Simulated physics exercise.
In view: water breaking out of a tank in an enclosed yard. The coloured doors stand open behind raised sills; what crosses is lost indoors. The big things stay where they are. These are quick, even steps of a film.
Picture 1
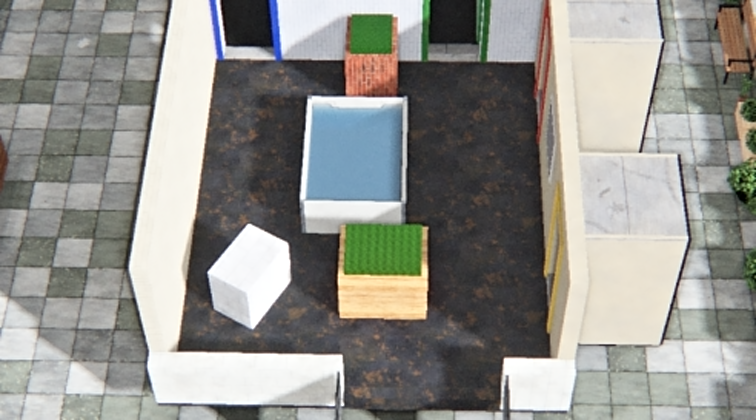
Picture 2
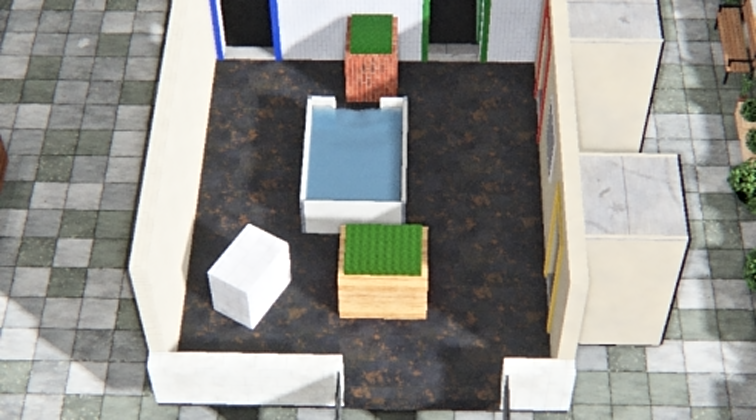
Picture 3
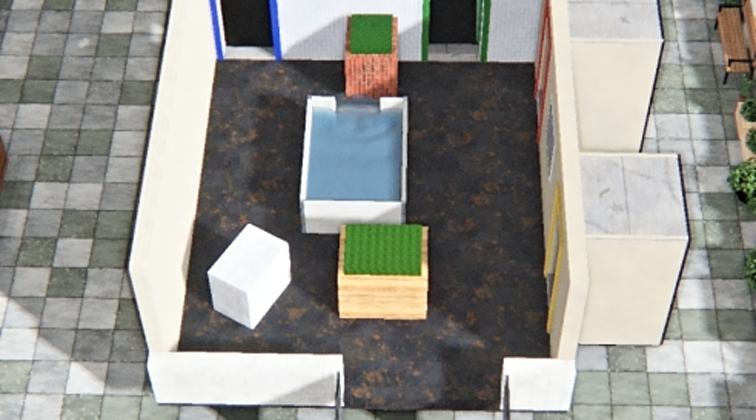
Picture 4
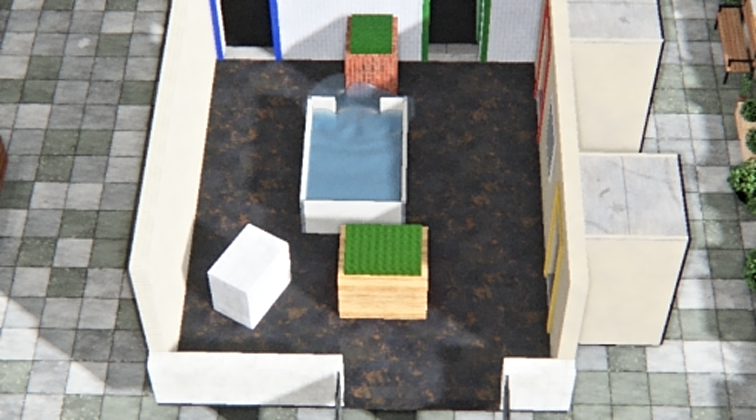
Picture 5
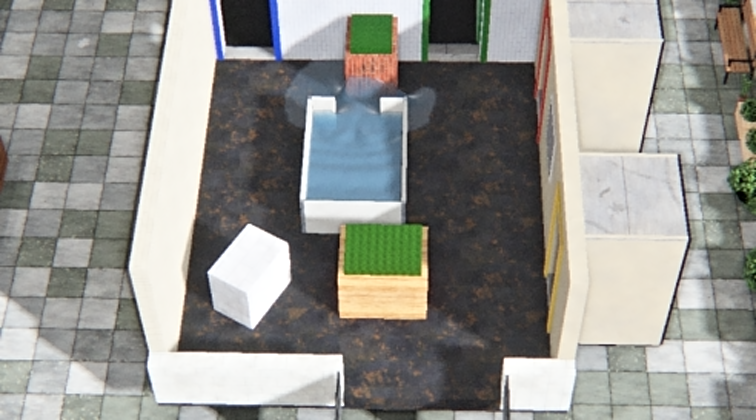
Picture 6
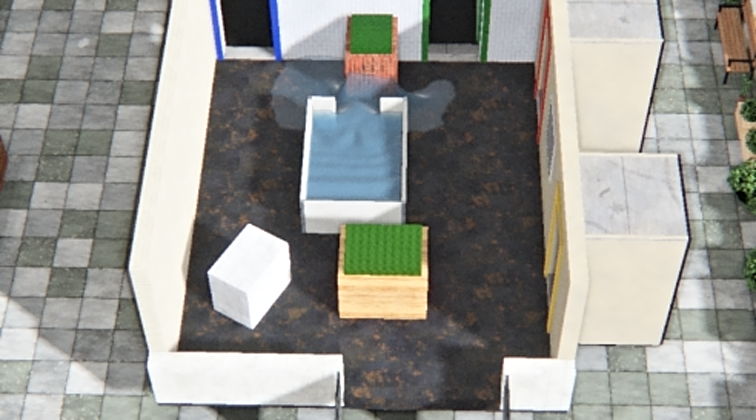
To begin with, a white-walled tank of still blue water stands whole in an enclosed yard, among a white block and two grass-topped planters. A gap then opens in its far side, and water pours out, spreading across the dark floor around the base of the brick planter.
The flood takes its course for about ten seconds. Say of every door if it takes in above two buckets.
In the end: The red door stays under that; the green door stays under that; the yellow door stays under that; the blue door takes more than that.
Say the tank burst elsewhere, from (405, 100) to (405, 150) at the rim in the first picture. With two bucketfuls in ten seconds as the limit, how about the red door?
The red door floods.
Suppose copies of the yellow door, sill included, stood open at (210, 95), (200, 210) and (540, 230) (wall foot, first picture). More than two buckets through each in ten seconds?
In turn: Takes more, keeps below it, takes less.
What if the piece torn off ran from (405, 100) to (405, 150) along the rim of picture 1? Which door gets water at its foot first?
It is the red-painted one.
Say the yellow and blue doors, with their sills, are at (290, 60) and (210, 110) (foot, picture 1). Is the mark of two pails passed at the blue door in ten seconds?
One by one: Blue floods.
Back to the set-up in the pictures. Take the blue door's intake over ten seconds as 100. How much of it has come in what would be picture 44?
Near 80 in a hundred.
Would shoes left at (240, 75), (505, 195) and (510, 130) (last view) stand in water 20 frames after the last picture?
In that order: Wet, wet, awash.
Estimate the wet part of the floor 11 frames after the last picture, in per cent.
About 35 per cent.
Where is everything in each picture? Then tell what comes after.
In the first frame, the water tank at (355, 152) is whole and still.
In the second frame, water pours out on the water tank's far side and has run to a hidden place.
In the third frame, water pours out on the water tank's far side and has run to (342, 96).
In the fourth frame, the front is at (339, 78), out from the gap on the water tank's far side.
In the fifth frame, the front is at (323, 60), out from the gap on the water tank's far side.
In the sixth frame, water pours out on the water tank's far side and has run to (292, 60).
A moment on, water covers 25 % of the floor; the red door not reached, the green door wet at the sill, nothing in, the yellow door not reached, the blue door under two buckets in.
Next, water covers 35 % of the floor; the red door wet at the sill, nothing in, the green door wet at the sill, nothing in, the yellow door not reached, the blue door over two buckets in.
Then, water covers 50 % of the floor; the red door wet at the sill, nothing in, the green door wet at the sill, nothing in, the yellow door wet at the sill, nothing in, the blue door far over two buckets in.
Later, water covers 80 % of the floor; the red door wet at the sill, nothing in, the green door wet at the sill, nothing in, the yellow door wet at the sill, nothing in, the blue door far over two buckets in.
In the end, water covers 95 % of the floor; the red door wet at the sill, nothing in, the green door wet at the sill, nothing in, the yellow door wet at the sill, nothing in, the blue door far over two buckets in.
